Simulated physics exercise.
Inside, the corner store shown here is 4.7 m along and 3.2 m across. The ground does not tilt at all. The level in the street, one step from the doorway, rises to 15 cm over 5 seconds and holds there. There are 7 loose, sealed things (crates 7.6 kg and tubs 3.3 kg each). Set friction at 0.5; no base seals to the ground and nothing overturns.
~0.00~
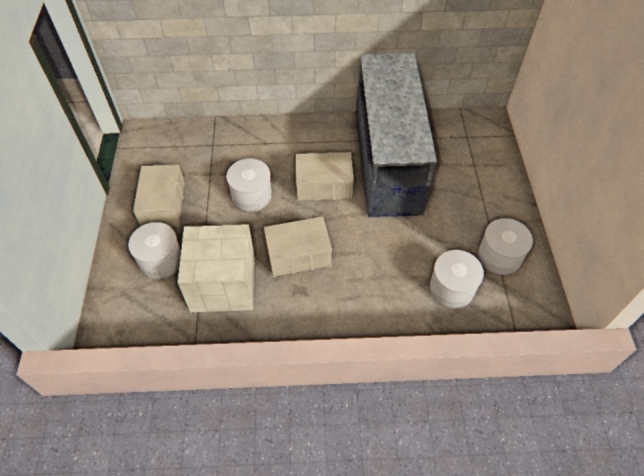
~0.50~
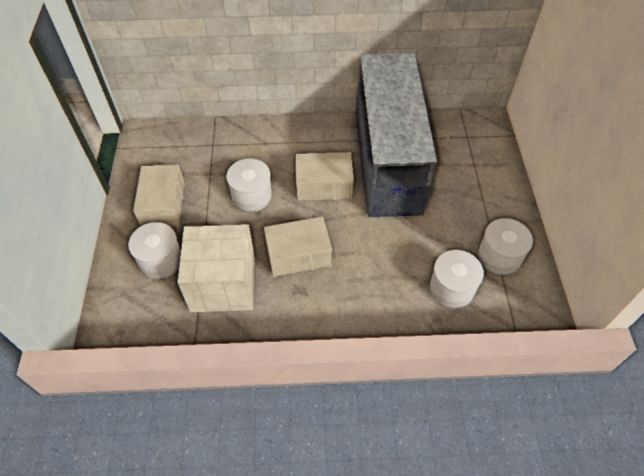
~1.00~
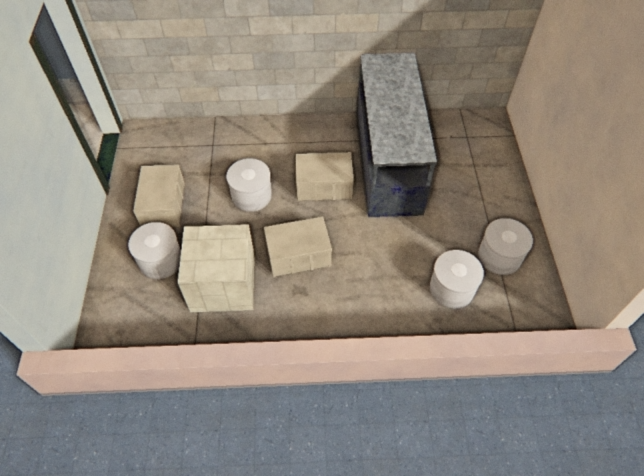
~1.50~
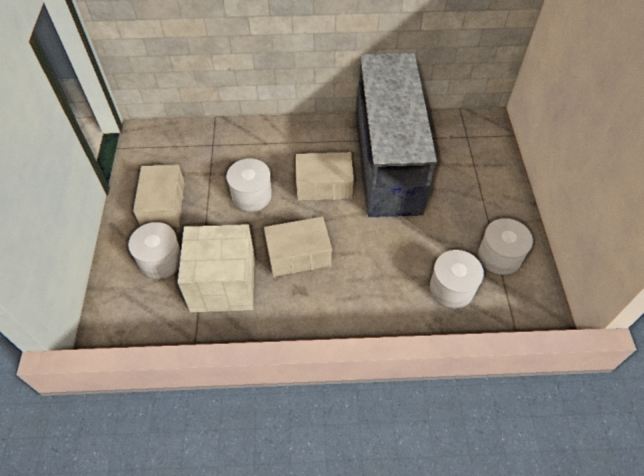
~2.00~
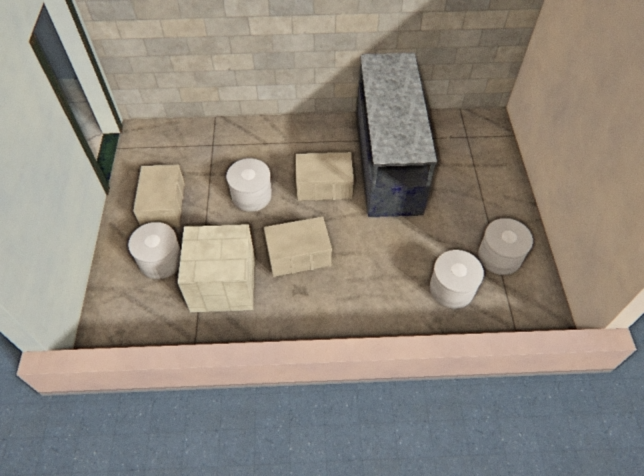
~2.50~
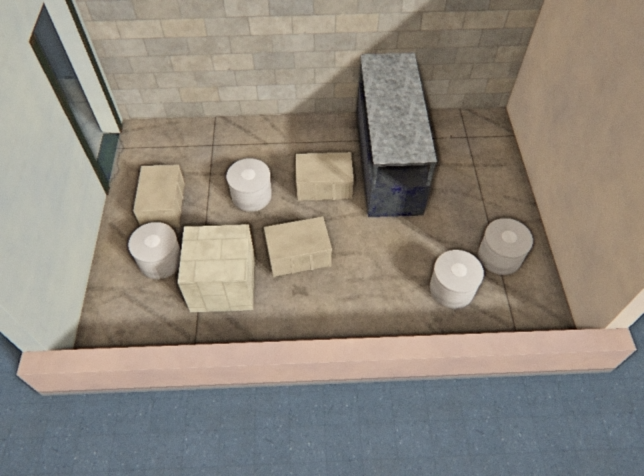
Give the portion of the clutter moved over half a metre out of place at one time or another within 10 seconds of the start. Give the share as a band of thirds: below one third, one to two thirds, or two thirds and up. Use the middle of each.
By my guess the moved share will stay in the one-to-two-thirds span.
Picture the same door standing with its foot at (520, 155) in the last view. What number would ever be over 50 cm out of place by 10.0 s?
Then it comes to 2.
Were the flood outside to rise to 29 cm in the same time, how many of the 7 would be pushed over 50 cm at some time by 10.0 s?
Count under that change: 6.
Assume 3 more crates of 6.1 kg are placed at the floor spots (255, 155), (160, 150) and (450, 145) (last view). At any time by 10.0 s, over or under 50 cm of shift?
Note: Item 1 above threshold; item 2 above threshold; item 3 below threshold.
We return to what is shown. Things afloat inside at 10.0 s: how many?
It comes to 4.
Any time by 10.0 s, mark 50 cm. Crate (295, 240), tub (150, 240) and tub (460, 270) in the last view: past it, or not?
One by one in that order: Above; below; below.
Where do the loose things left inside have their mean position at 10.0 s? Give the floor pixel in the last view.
I'd put it close to (335, 285) in the last view.
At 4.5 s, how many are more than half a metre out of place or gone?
Tally: 0.
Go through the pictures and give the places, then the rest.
In the first frame, a crate at (157, 187), on the bottom; a tub at (248, 175), on the bottom; 0.0 m2 under water; 0 of 7 have shifted.
In the second frame, a crate at (157, 187) rests on the ground; a tub at (248, 175) rests on the ground; 0.0 m2 under water; 0 of 7 have shifted.
In the third frame, a crate at (157, 187), on the bottom; a tub at (248, 175) rests on the ground; water covers 0.0 m2; 0 of 7 have shifted.
In the fourth frame, a crate at (157, 187), on the bottom; a tub at (248, 175), on the bottom; water covers 0.0 m2; 0 of 7 have shifted.
In the fifth frame, a crate at (157, 187) rests on the ground; a tub at (248, 175), on the bottom; water covers 0.0 m2; 0 of 7 have shifted.
In the sixth frame, a crate at (157, 187), on the bottom; a tub at (248, 175) rests on the ground; 0.0 m2 under water; 0 of 7 have shifted.
After 3.5 s 0 of 7 are over 50 cm from their spots; 0 afloat.
After 4.5 s 0 of 7 are over 50 cm from their spots; 0 afloat.
After 7.0 s 2 of 7 are over 50 cm from their spots; 2 afloat.
After 10.0 s 4 of 7 are over 50 cm from their spots, and 4 have been at some point; 4 afloat.
